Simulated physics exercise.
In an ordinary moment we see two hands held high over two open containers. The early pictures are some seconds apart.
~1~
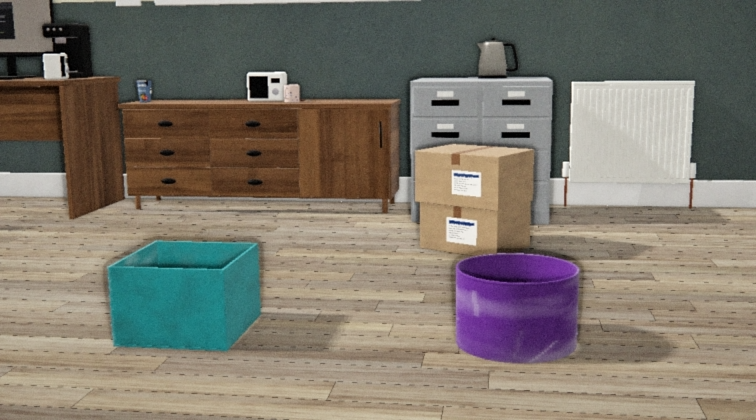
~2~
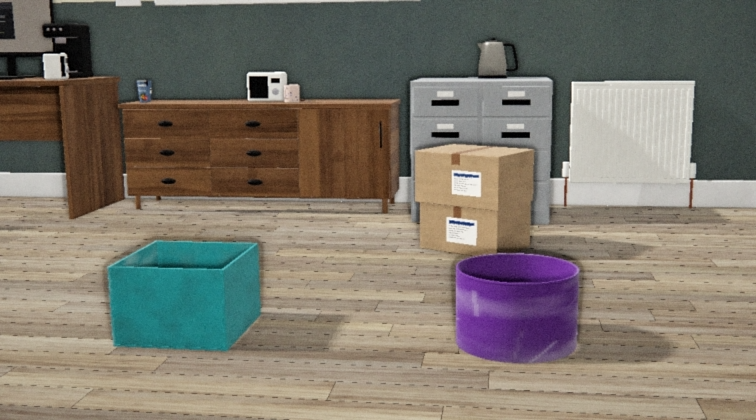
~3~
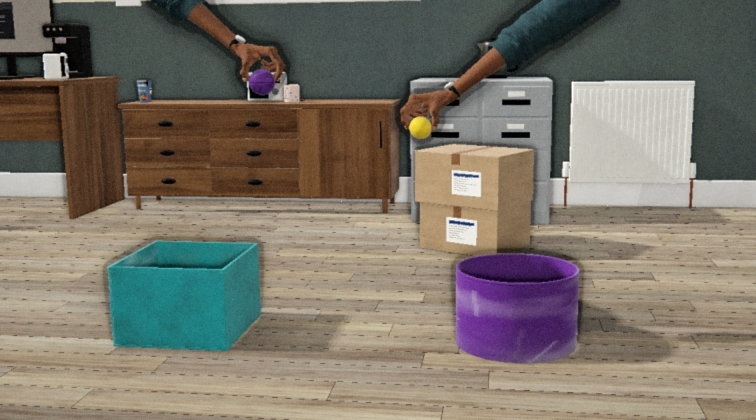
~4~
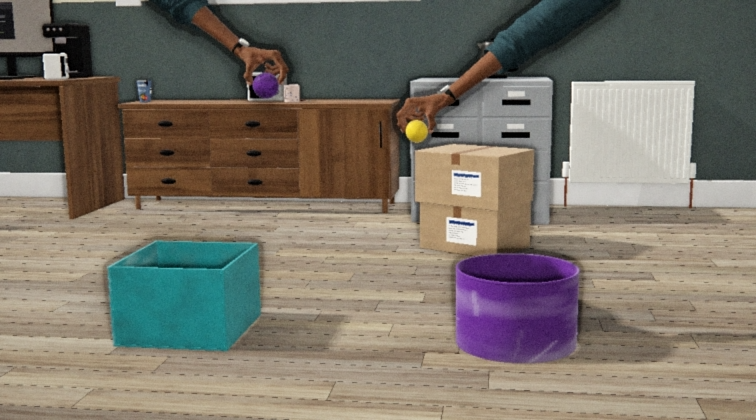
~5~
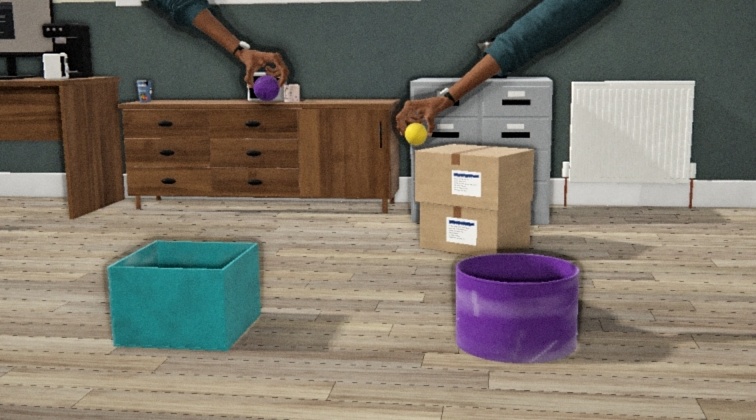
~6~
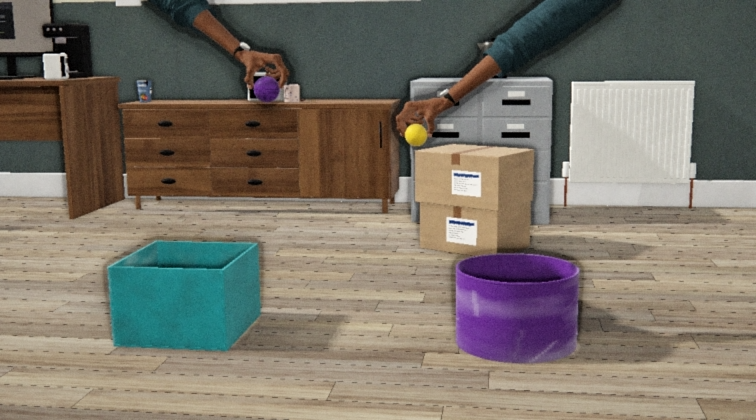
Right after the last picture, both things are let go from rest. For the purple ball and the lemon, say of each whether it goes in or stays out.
Purple ball: Out; lemon: Out.
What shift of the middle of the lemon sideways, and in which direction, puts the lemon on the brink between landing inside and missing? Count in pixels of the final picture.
Some 44 pixels, rightward.
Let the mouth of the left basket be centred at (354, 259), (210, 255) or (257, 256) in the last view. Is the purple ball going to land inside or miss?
For the three tries, it finishes off target, it finishes off target and it finishes in the opening.
Then, 0.24 s past the last view, purple ball in the air near (269, 155); lemon in the air near (416, 201).
Finally, the purple ball misses, near (275, 321); the lemon misses, near (417, 329).
